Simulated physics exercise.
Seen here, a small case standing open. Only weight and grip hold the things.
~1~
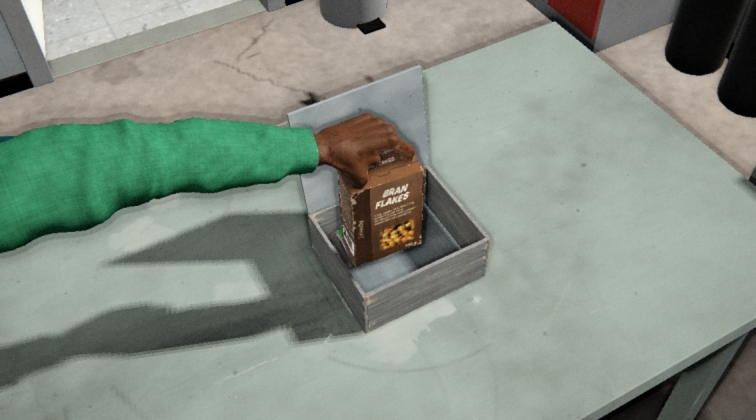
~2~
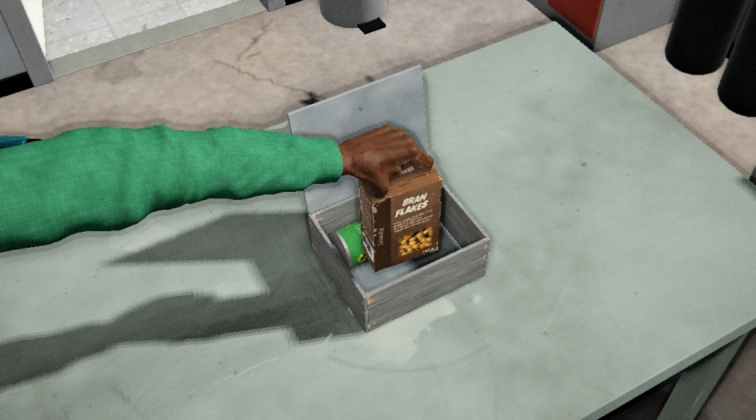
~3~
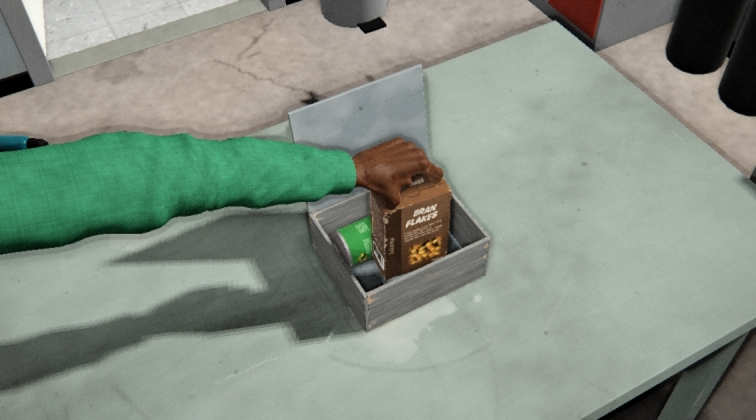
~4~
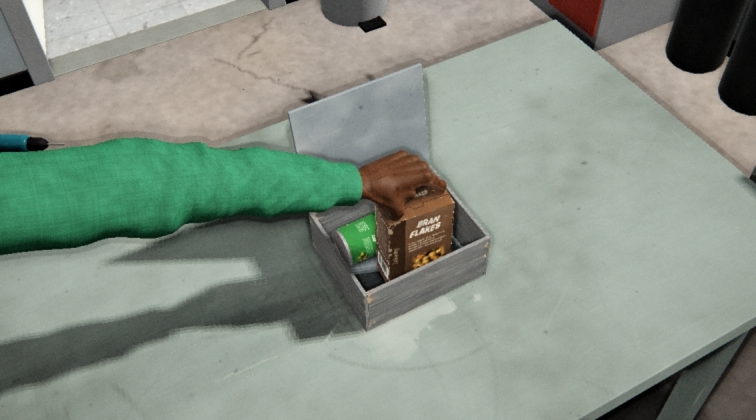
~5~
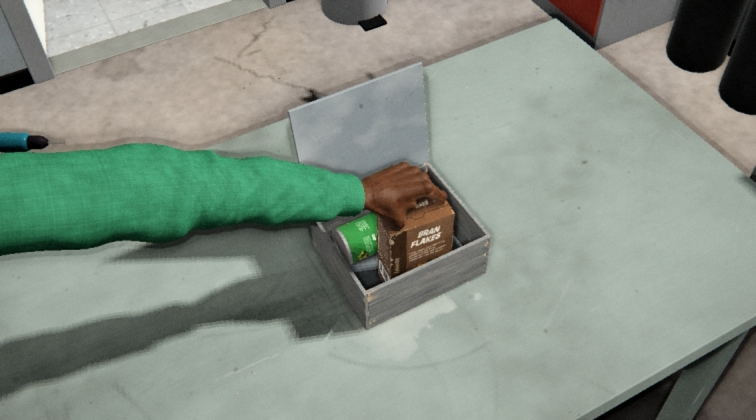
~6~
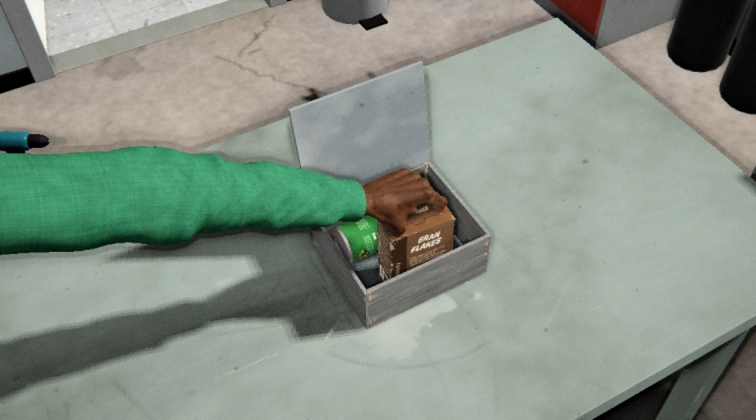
A green-sleeved arm lowering a brown packet of bran flakes into a small open case beside a green tin, still gripping it.
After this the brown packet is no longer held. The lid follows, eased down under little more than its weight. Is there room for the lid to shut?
Here the lid stays ajar.
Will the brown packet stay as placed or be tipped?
The brown packet keeps its pose.
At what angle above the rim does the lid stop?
About 30°.
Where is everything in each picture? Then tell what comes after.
Still above its spot; brown packet (381, 208), in the first picture.
Still above its spot; brown packet (400, 215), in the second picture.
Still above its spot; brown packet (410, 225); green tin (362, 240), in the third picture.
Still above its spot; brown packet (414, 235); green tin (362, 239), in the fourth picture.
Still above its spot; brown packet (415, 245); green tin (362, 238), in the fifth picture.
Put in, still held; brown packet (415, 250); green tin (363, 237), in the sixth picture.
Then, 1.10 s later than the last frame, lid starting down.
Then, 1.50 s later than the last frame, lid 68° above the rim.
Then, 1.70 s later than the last frame, lid 46° above the rim.
Then, 1.80 s later than the last frame, lid 32° above the rim.
When it is over, lid 30° above the rim; both as before. End places, in pixels of the last picture, brown packet near (415, 250).
